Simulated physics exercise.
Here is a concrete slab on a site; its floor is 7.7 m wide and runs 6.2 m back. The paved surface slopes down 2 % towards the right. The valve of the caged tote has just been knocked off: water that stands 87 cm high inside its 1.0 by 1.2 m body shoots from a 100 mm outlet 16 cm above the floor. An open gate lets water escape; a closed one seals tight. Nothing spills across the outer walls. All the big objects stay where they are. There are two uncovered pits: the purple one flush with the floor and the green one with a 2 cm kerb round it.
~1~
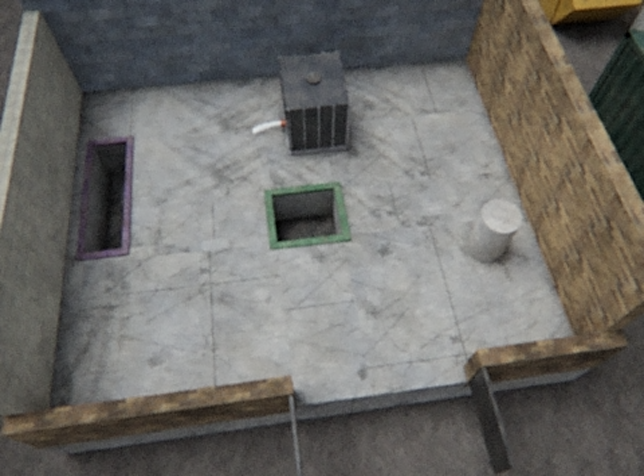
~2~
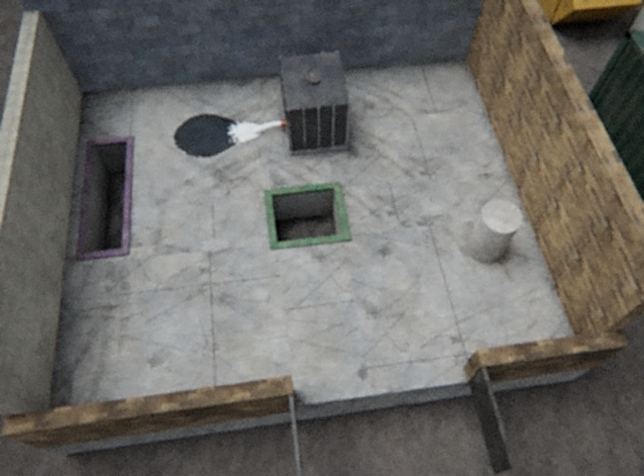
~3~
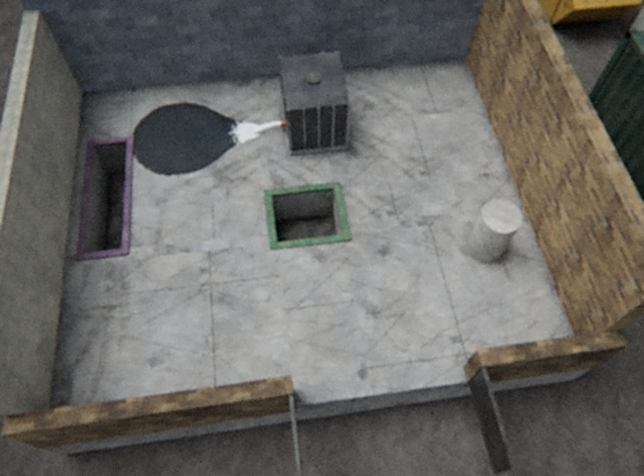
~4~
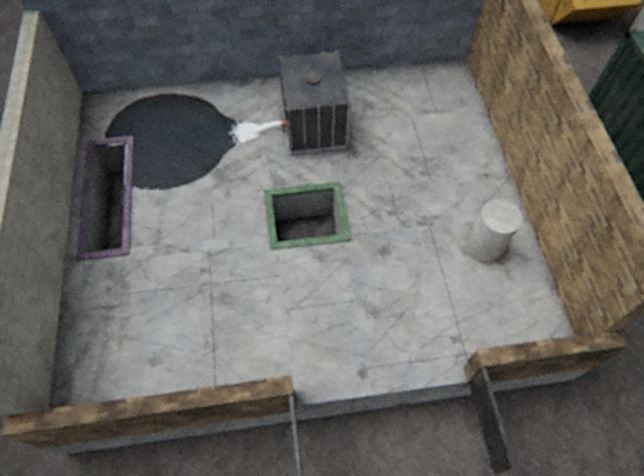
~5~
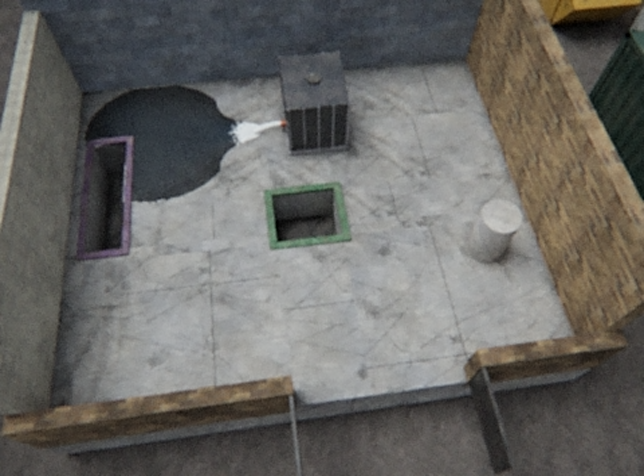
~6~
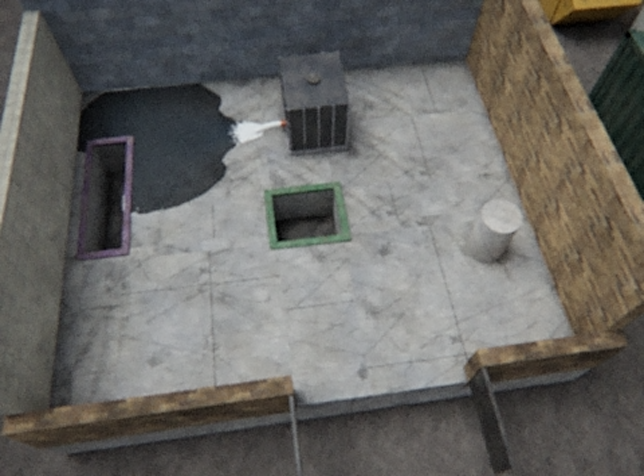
A pale concrete slab, walled by grey block at the back and left and brown brick at the right, is seen from high above by a still camera. A dark caged tank stands near the back, with a purple-edged pit at left, a green-edged one centrally, and a pale cylinder at right. A white jet shoots leftward from the tank, and a dark sheet spreads across the floor to the purple pit's edges and the back-left corner.
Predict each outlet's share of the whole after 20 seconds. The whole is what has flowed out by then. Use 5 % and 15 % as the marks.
Shares: The gate takes under 5 %; the purple pit takes over 15 %; the green pit takes not even 5 %.
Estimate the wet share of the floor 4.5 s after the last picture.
Near 20 per cent is wet.
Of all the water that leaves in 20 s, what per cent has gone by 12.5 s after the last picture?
Some 80 per cent by then.
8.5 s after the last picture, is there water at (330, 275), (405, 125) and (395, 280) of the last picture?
In that order: Not reached, still dry, not reached.
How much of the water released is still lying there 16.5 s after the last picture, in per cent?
Some 58 per cent remains.
Then, 1.5 s after the last picture water covers 15 % of the floor and is deepest (5 cm) near (246, 131); gone so far, the gate 0 %, the purple pit 7 %, the green pit 0 %.
Then, 4.5 s after the last picture water covers 20 % of the floor and is deepest (5 cm) near (246, 131); gone so far, the gate 0 %, the purple pit 14 %, the green pit 0 %.
Then, 8.5 s after the last picture water covers 25 % of the floor and is deepest (5 cm) near (246, 131); gone so far, the gate 0 %, the purple pit 25 %, the green pit 0 %.
Then, 12.5 s after the last picture water covers 35 % of the floor and is deepest (6 cm) near (256, 130); gone so far, the gate 0 %, the purple pit 33 %, the green pit 1 %.
Then, 16.5 s after the last picture water covers 40 % of the floor and is deepest (6 cm) near (256, 130); gone so far, the gate 0 %, the purple pit 40 %, the green pit 3 %.
